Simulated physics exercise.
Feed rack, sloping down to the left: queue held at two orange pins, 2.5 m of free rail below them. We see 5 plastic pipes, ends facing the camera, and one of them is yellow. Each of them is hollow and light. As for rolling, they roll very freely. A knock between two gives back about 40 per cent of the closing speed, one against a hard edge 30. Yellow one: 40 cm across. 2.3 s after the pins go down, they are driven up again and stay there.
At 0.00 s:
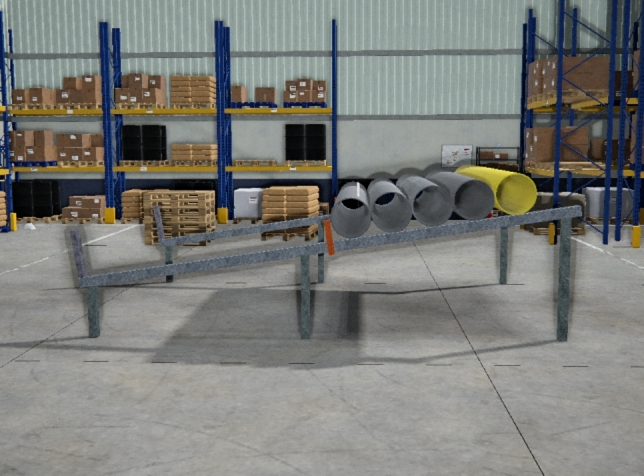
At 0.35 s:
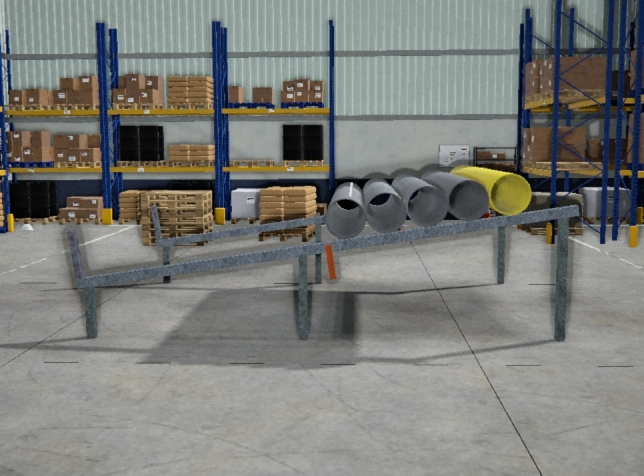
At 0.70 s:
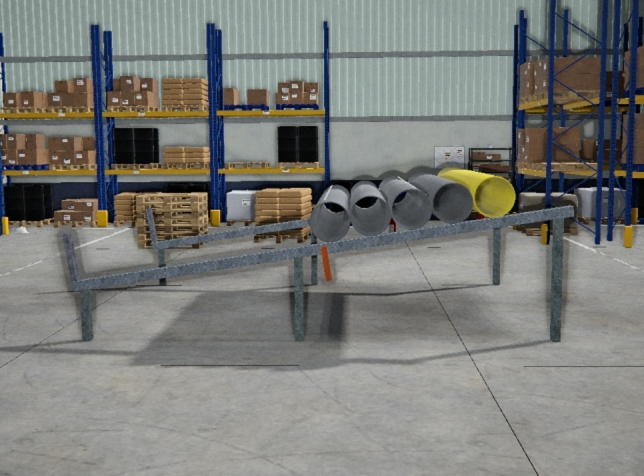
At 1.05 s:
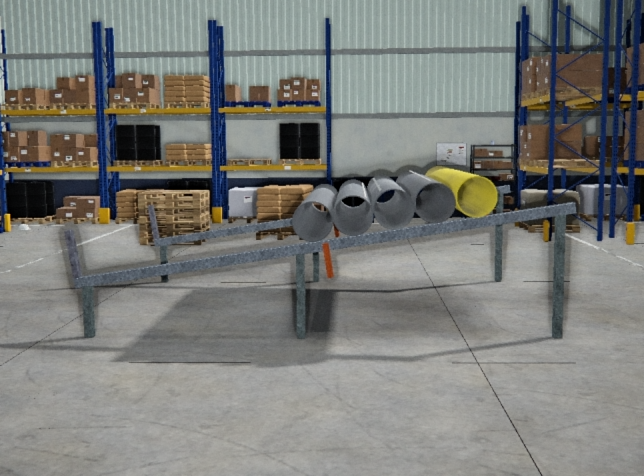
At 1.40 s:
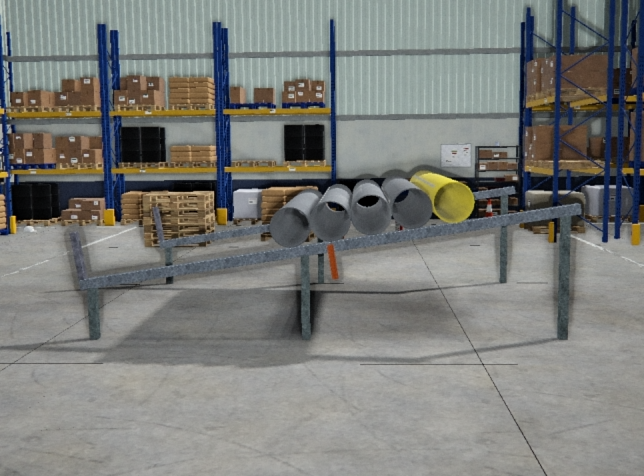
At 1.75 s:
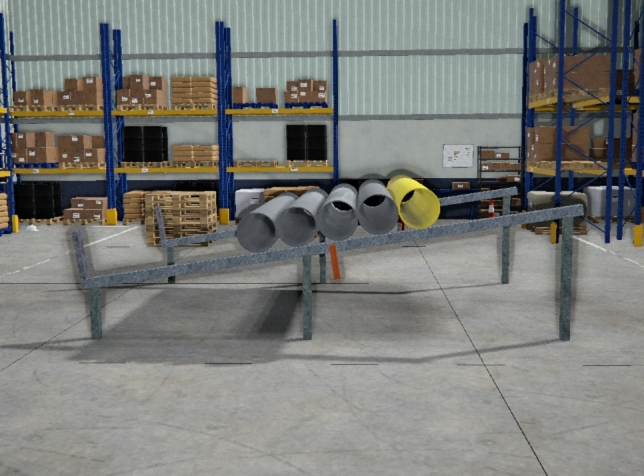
Four grey pipes and one yellow pipe, their open ends facing the viewer, sit side by side on a sloping metal rack in a warehouse, seen from the front. The yellow one is furthest right, an orange pin stands by the leftmost, and shelves of boxes and pallets line the back. The pin drops, and the row rolls down leftward, gathering speed, while the view shifts slightly.
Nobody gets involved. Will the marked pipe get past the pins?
It is released.
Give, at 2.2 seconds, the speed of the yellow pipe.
Around 1.5 m/s.
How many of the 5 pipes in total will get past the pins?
Exactly 5.
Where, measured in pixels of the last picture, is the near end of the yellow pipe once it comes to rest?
It comes to rest at about (260, 232).
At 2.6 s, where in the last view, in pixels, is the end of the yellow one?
I'd put it somewhere around (296, 186) in that view.
By 2.2 s, yellow is on the rails, 30 cm above the pins, rolling left; 4 below the pins.
By 2.6 s, yellow is in the air, 25 cm below the pins, rolling left; 5 below the pins.
Finally (3.6 s), yellow is on the rails, 70 cm below the pins; 5 below the pins.
